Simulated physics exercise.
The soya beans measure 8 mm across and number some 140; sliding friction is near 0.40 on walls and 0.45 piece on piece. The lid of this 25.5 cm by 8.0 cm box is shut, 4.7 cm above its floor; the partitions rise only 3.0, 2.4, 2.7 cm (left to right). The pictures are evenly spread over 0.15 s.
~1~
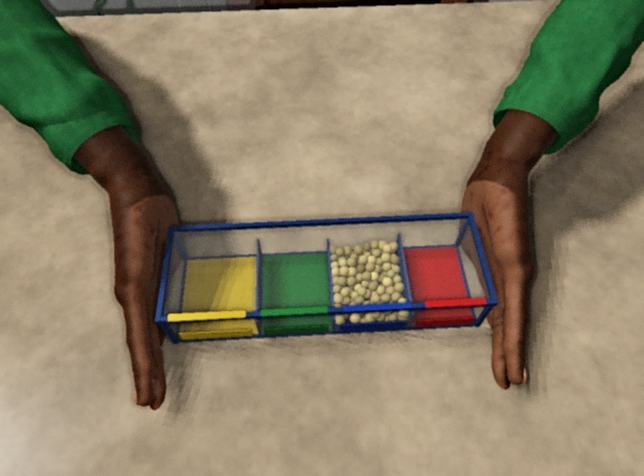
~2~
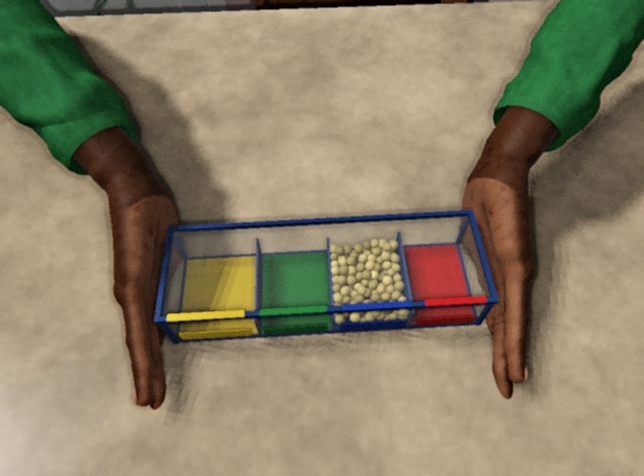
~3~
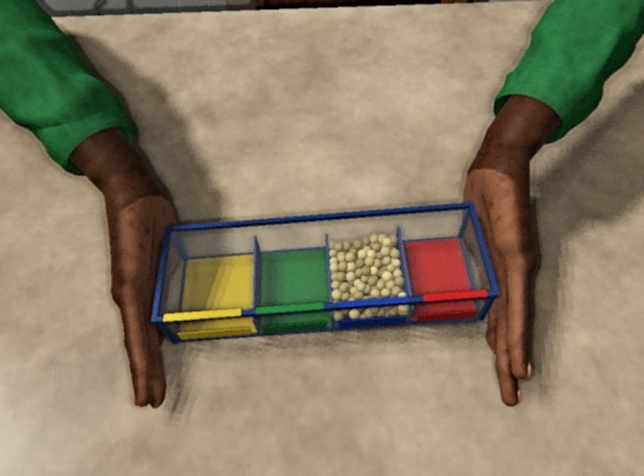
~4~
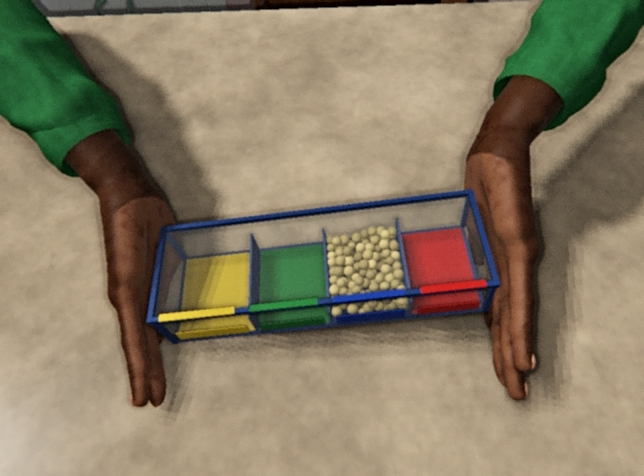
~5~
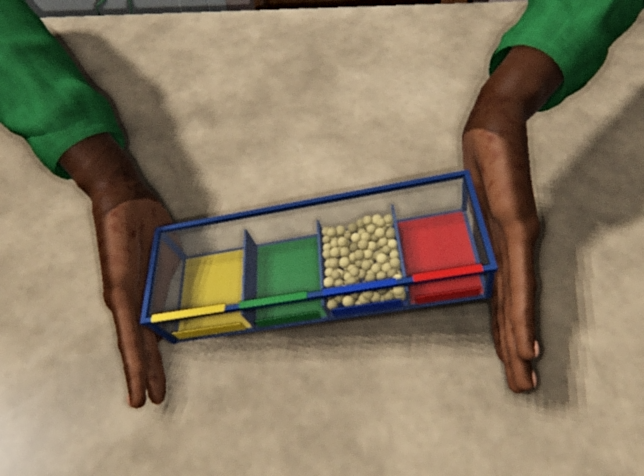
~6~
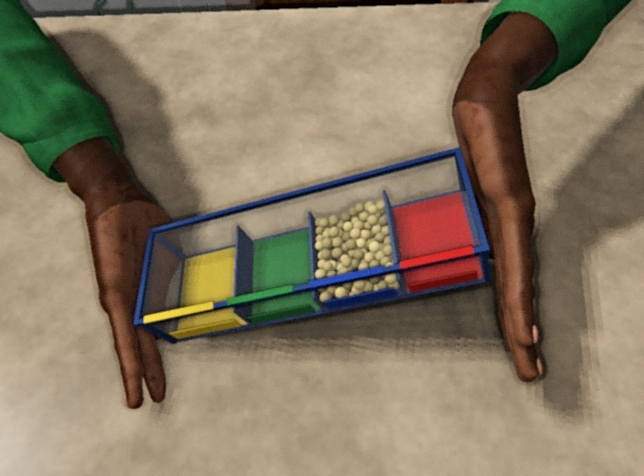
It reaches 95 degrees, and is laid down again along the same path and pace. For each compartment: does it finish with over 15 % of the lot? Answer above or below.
Red compartment: Below; blue compartment: Below; green compartment: Above; yellow compartment: Above.
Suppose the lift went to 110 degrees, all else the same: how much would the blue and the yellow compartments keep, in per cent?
In that case blue 0, yellow 90.
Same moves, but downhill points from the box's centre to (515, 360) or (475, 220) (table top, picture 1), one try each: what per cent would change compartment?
Some 70 and 65 per cent.
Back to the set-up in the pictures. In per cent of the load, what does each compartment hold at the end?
Red 0, blue 5, green 25, yellow 65.
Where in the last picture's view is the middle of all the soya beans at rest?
At about (218, 296).
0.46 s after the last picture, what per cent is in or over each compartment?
Red 0, blue 50, green 40, yellow 15.
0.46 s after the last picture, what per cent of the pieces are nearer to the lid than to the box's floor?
Some 80 per cent.
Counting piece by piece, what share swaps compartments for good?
Roughly 95 per cent.
Then, 0.46 s after the last picture, tilt 94 degrees; blue 50 %, green 40 %, yellow 15 %.
Then, 0.76 s after the last picture, tilt 39 degrees; blue 5 %, green 25 %, yellow 65 %.
Then, 1.16 s after the last picture, tilt 0 degrees; blue 5 %, green 25 %, yellow 65 %.
In the end, red 0 %, blue 5 %, green 25 %, yellow 65 %.
